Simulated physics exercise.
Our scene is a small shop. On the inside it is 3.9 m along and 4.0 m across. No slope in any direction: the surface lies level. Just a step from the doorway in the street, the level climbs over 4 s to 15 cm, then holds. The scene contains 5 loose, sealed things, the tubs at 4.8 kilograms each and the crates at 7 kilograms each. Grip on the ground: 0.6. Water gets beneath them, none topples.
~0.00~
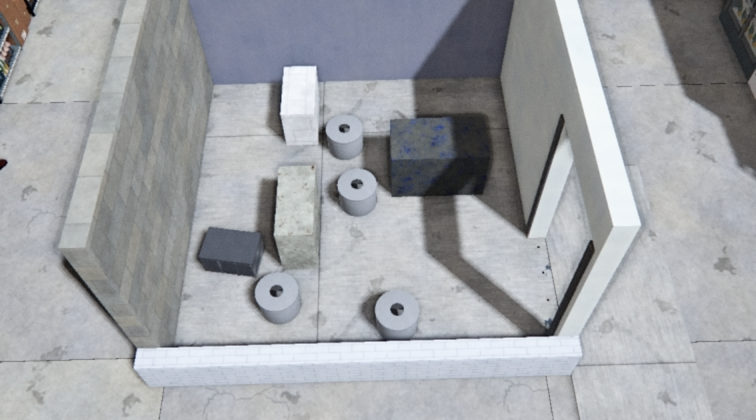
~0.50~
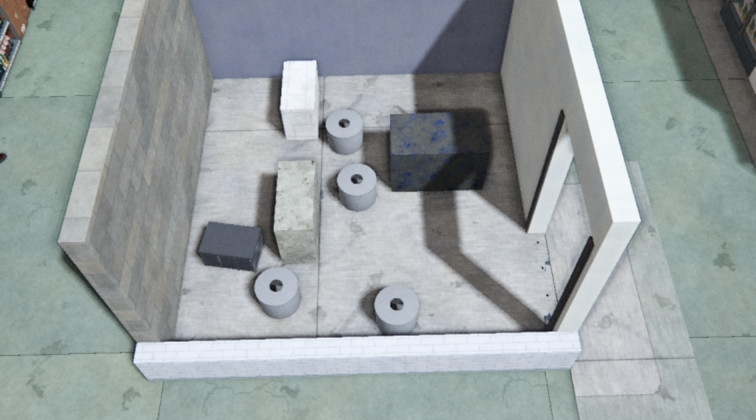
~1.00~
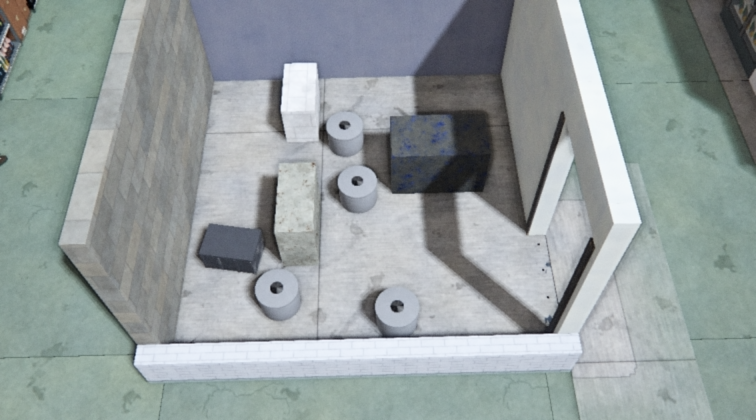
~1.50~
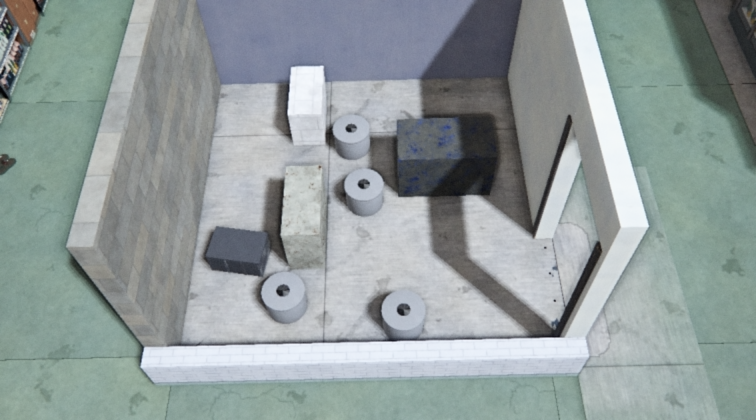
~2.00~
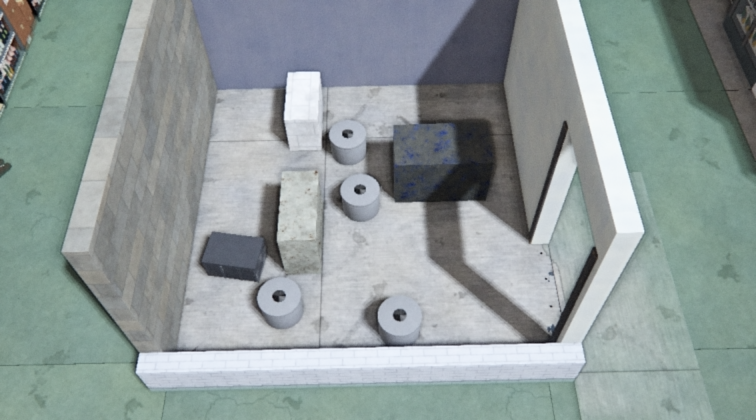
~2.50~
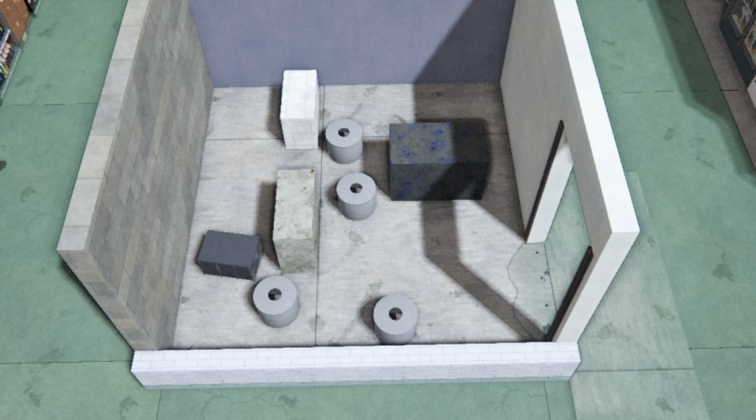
A small roofless shop with a grey stone wall at left, a bluish back wall and a white wall with a doorway at right is seen from high above its low white front. Four grey cylinders stand among a white block, a mottled pale block, a small dark box and a large blue-flecked dark block, all staying put. The ground outside turns from grey to green, the view shifts slightly, and a thin clear patch of water spreads just inside the doorway.
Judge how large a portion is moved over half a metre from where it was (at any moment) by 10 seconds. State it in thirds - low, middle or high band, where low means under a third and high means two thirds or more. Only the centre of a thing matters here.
High band.
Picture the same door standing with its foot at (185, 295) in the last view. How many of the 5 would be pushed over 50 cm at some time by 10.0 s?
The answer would then be 3.
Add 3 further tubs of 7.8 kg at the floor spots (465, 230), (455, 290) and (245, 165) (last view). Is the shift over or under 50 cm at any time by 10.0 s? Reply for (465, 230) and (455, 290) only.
Order as asked - inside the cutoff and beyond the cutoff.
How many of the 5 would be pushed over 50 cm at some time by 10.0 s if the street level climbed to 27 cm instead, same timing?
Count under that change: 5.
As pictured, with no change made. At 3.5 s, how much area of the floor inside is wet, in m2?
That flooded area is roughly 1.5 m2.
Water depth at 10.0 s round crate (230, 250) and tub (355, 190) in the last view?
About 6 and 3 cm.
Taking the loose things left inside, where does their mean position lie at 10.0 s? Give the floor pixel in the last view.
It sits at about (298, 193).
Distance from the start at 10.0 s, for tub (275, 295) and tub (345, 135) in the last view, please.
In that order: 150 cm, 40 cm.
After 3.5 s 0 of 5 are over 50 cm from their spots; 0 afloat.
After 4.5 s 0 of 5 are over 50 cm from their spots; 0 afloat.
After 7.0 s 2 of 5 are over 50 cm from their spots; 2 afloat.
After 10.0 s 4 of 5 are over 50 cm from their spots, and 4 have been at some point; 3 afloat.
